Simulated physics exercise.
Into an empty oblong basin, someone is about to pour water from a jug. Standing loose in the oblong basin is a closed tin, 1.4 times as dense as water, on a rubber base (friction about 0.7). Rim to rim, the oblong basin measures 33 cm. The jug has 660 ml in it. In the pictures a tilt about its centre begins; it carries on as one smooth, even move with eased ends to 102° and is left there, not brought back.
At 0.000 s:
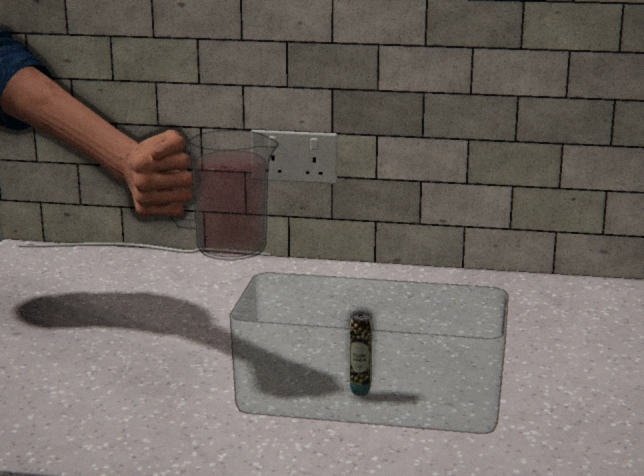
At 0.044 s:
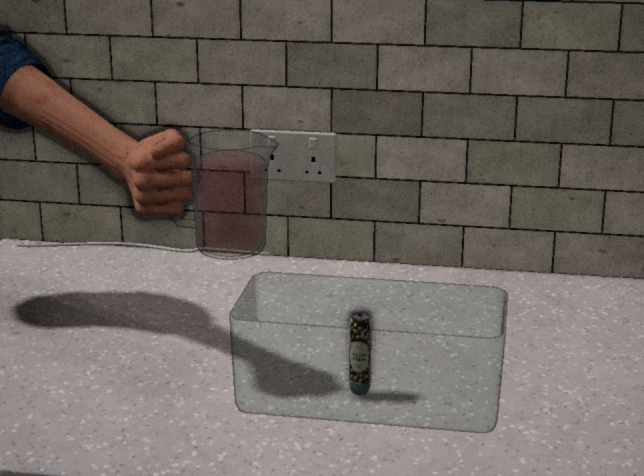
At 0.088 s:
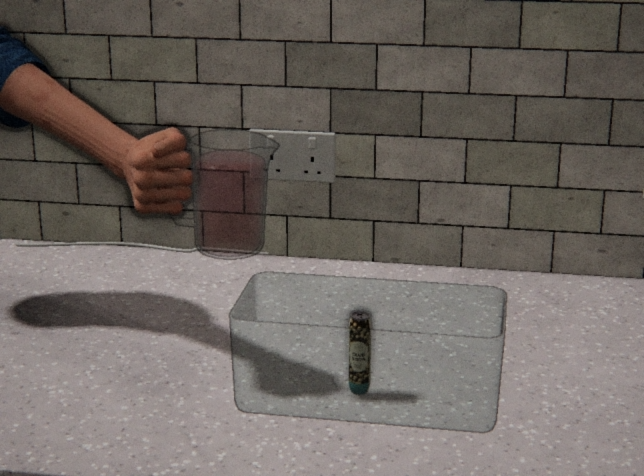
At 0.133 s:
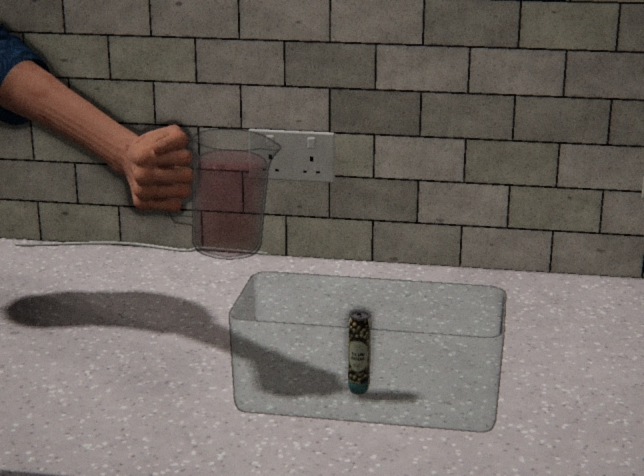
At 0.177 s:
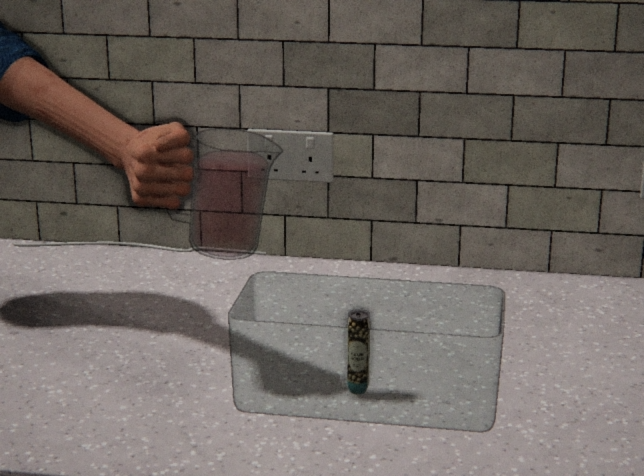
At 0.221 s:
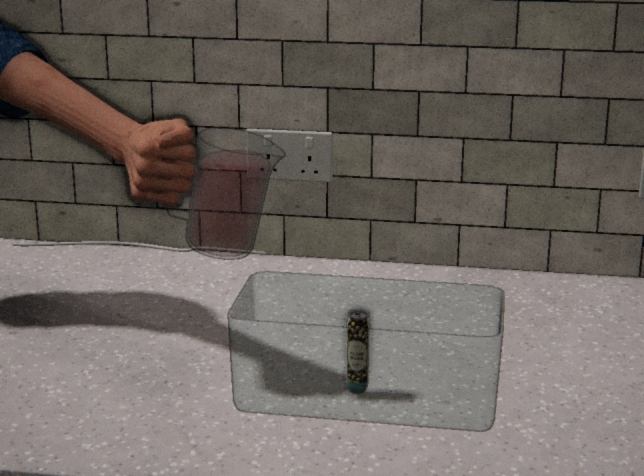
To begin with, a fist at the left is beside an upright clear jug of reddish liquid, near a clear oblong basin with a small patterned tin standing inside. The jug stays still briefly, then tilts slightly to the right, its liquid still inside and the tin unmoved.
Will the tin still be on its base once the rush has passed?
It's going to be knocked down.
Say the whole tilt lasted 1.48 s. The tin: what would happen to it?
Outcome - the tin comes down.
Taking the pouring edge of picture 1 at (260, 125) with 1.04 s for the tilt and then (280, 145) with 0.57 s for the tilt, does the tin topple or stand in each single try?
Try 1: Tipped over; try 2: Tipped over.
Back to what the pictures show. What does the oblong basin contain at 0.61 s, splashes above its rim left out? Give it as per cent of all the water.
1 %, roughly.
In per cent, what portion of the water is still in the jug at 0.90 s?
Around 44 in a hundred is still there.
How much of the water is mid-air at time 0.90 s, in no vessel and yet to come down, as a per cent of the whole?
Close to 20 in every hundred parts.
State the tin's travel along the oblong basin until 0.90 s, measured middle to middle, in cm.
Near 1 cm of travel.
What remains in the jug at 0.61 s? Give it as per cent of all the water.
About 88 percent.
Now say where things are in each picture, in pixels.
In the first picture, it leans 0°; its right rim is at (278, 144); the water meets the walls at (196, 157) and (267, 161); the oblong basin's rim runs from (243, 296) to (506, 314); the tin's top is at (361, 320).
In the second picture, it leans 0°; its right rim is at (278, 144); the water meets the walls at (196, 157) and (266, 161).
In the third picture, it leans 2°; its right rim is at (279, 145); the water meets the walls at (197, 156) and (267, 161).
In the fourth picture, it leans 4°; its right rim is at (281, 147); the water meets the walls at (198, 156) and (267, 161).
In the fifth picture, it leans 7°; its right rim is at (283, 150); the water meets the walls at (198, 157) and (269, 161).
In the sixth picture, it leans 11°; its right rim is at (285, 154); the water meets the walls at (200, 159) and (272, 163).
After 0.61 s the tilt is 66° and 89 per cent is still to pour; the tin stands where it began.
After 0.90 s the tilt is 98° and 43 per cent is still to pour; the tin leans 6°.
After 1.20 s the tilt is 102° and 7 per cent is still to pour; the tin lies on its side.
After 1.53 s the tilt is 102° and 0 per cent is still to pour; the tin lies on its side.
In the end the tin lies on its side.
